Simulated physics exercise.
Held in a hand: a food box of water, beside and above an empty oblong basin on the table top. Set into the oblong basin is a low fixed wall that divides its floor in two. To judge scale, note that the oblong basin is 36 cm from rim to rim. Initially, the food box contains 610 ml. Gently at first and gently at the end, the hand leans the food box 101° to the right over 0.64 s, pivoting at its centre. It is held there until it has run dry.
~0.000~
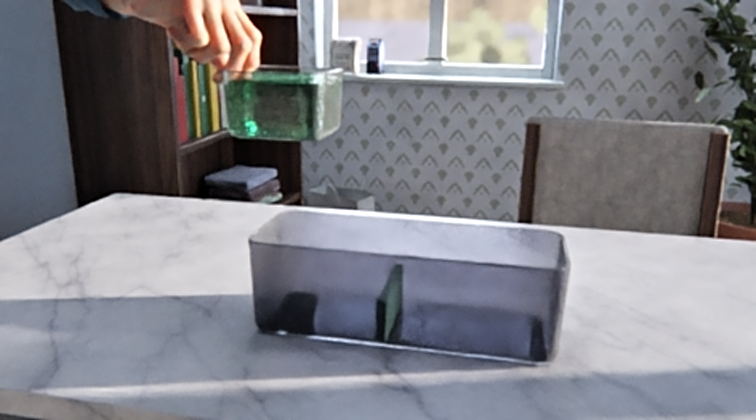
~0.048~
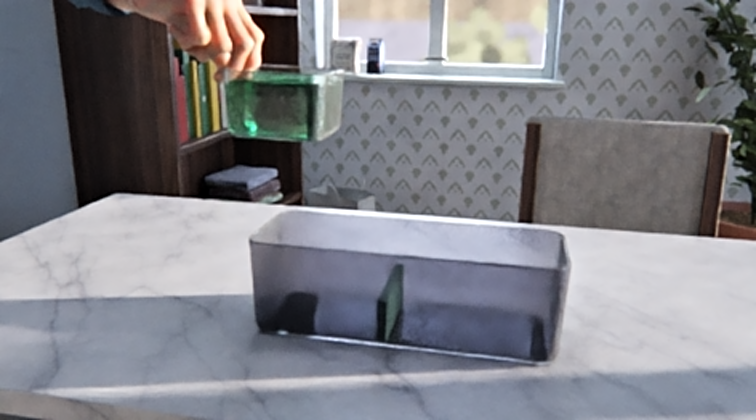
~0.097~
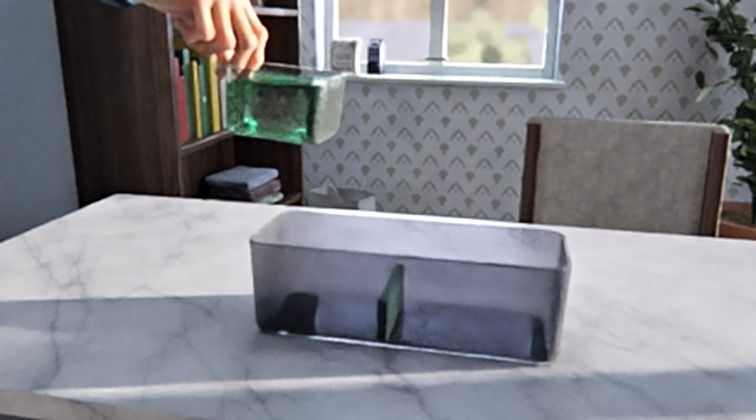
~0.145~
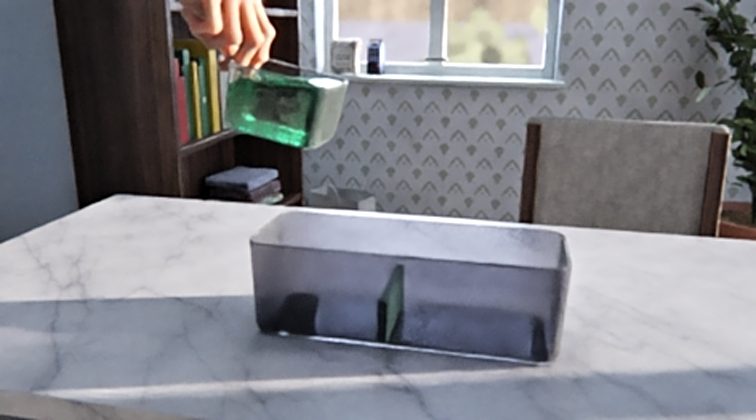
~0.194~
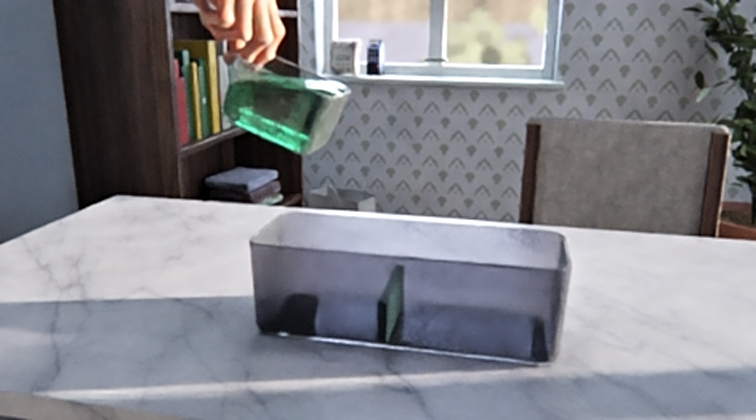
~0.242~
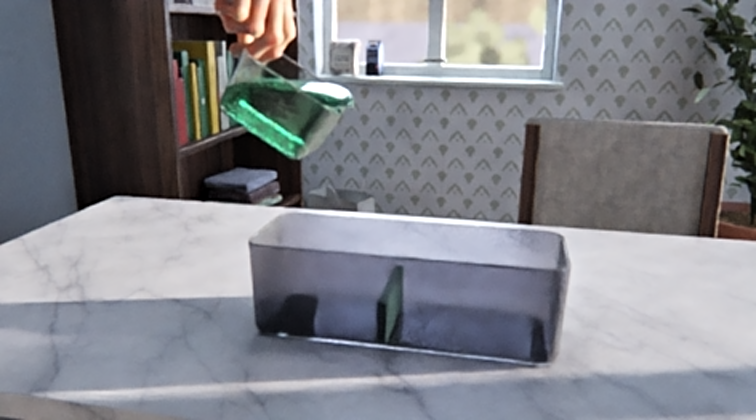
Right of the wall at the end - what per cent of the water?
Near 50 per cent.
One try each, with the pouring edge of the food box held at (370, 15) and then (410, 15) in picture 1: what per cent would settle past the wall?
About 85 %, then about 90 %.
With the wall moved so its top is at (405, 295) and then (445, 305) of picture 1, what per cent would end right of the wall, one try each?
First 25, then 20 per cent.
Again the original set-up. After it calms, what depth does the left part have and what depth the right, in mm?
Final levels - left approx 16 mm, right approx 12 mm.
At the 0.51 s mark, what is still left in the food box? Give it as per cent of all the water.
I'd estimate some 30 % remains.
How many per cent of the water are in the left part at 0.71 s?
That share comes to around 36 in a hundred.
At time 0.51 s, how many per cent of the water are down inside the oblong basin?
Around 24 percent.
By 0.51 s the tilt is 91° and 29 per cent is still to pour, 5 is left of the wall and 19 right of it.
By 0.71 s the tilt is 101° and 7 per cent is still to pour, 35 is left of the wall and 50 right of it.
By 0.92 s the tilt is 101° and 1 per cent is still to pour, 45 is left of the wall and 49 right of it.
By 1.14 s the tilt is 101° and 0 per cent is still to pour, 48 is left of the wall and 50 right of it.
At rest 48 per cent lies left of the wall, 50 right of it and 2 outside.
